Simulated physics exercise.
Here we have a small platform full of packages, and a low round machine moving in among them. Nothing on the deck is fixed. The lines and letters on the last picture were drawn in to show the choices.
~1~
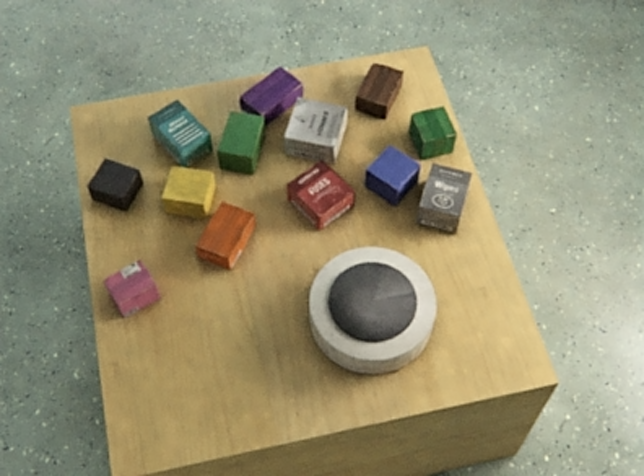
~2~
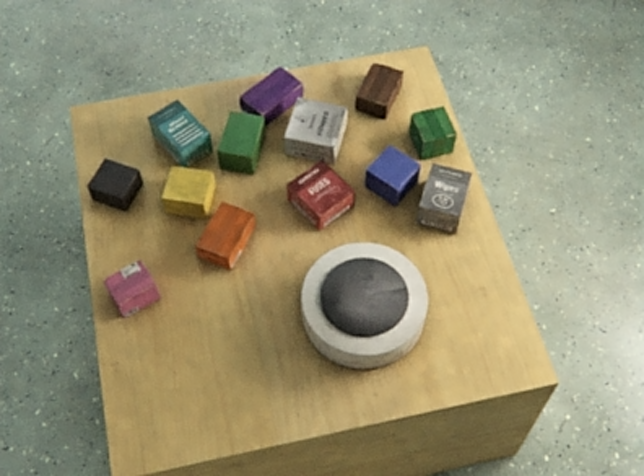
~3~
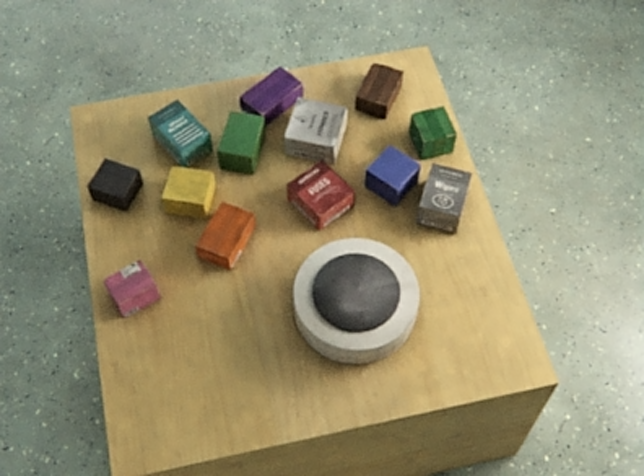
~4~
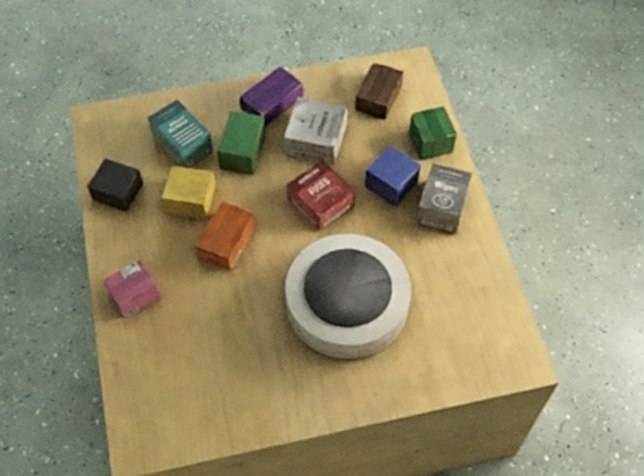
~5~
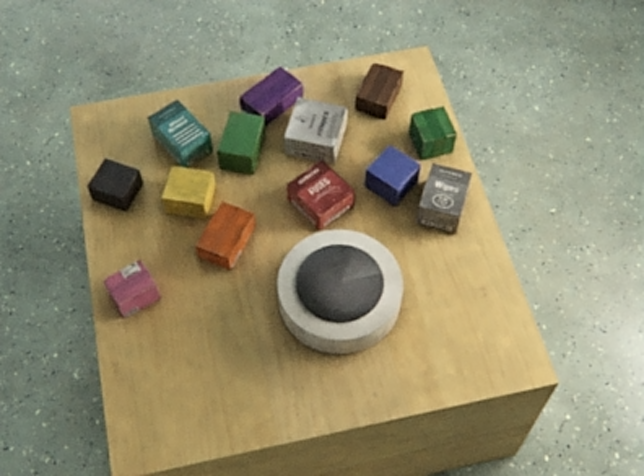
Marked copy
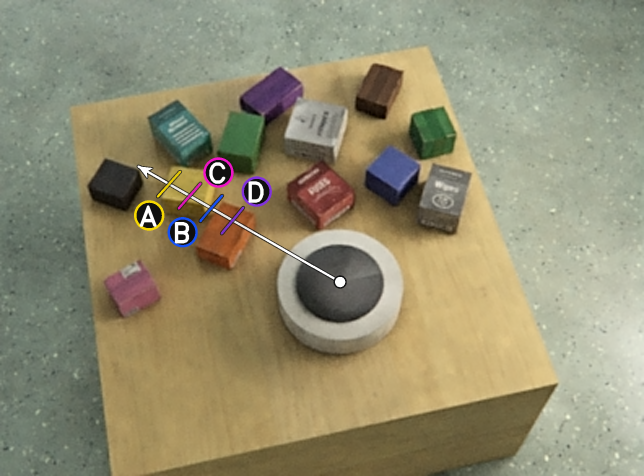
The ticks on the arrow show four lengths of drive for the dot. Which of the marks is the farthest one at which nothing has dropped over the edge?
Mark C.
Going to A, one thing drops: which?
The black crate goes over.
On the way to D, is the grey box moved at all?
No.
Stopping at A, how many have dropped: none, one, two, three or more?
By then, one.
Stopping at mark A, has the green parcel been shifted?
No.
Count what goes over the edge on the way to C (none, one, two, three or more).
The count is none.
On the marked copy, A at (169, 184); B at (211, 208); C at (190, 196); D at (232, 220); the arrow from (340, 282) to (138, 166); the white dot at (340, 282).
Taking C. A third of the way, robot (283, 259); orange box (216, 229); red box (320, 187).
Two thirds of the way, robot (229, 227); black crate (108, 181); yellow crate (154, 160).
When it is over, robot (192, 206); black crate (81, 169); orange box (129, 176); nothing has fallen.
As for the rest, A drops the black crate; B is safe but short; D is safe but short.
